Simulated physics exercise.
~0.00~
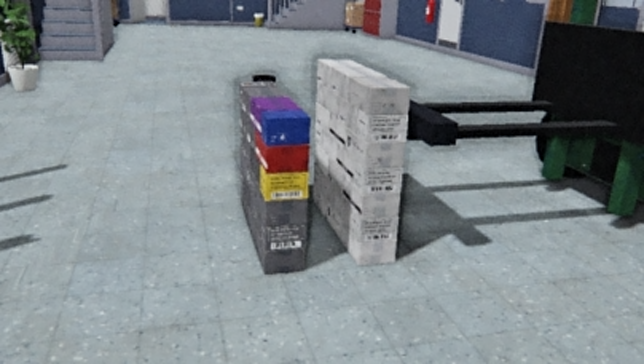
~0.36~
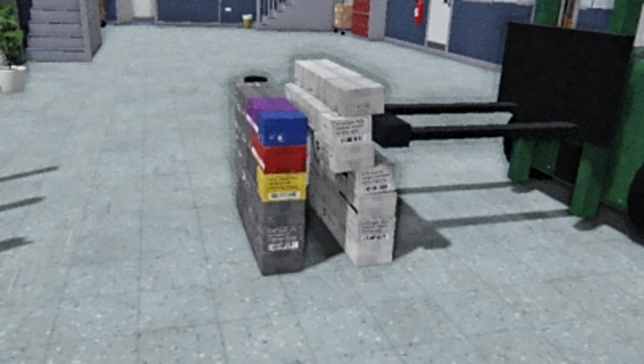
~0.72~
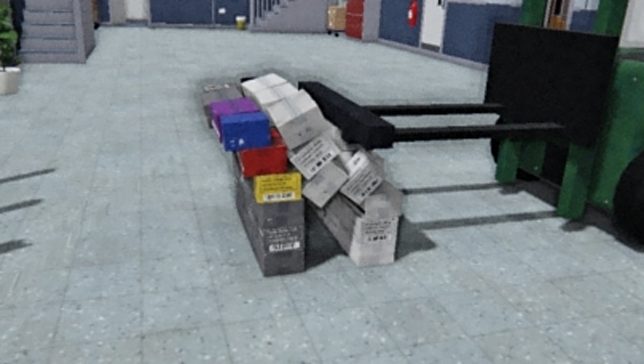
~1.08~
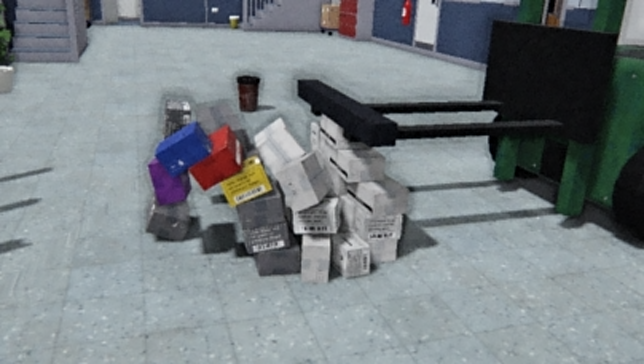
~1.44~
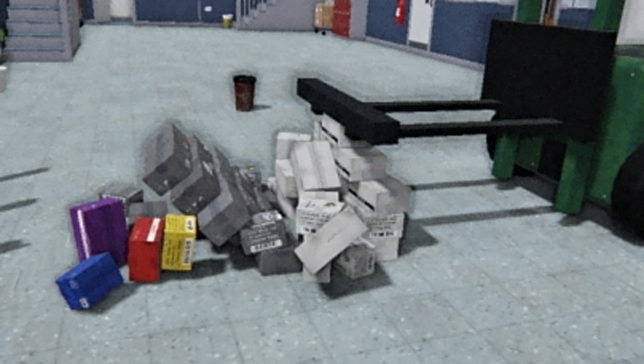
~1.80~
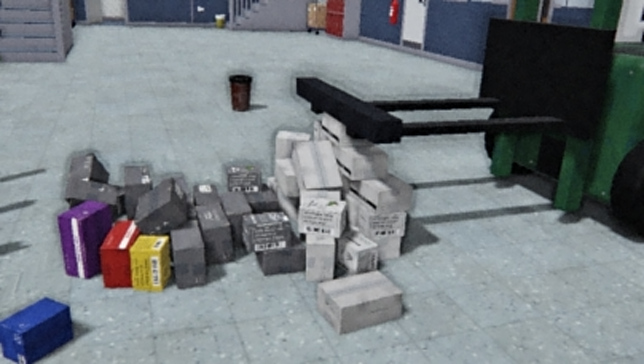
Forklift beam pushing over a pale wall of boxes, toppling the grey wall beside it and scattering coloured boxes across the floor.
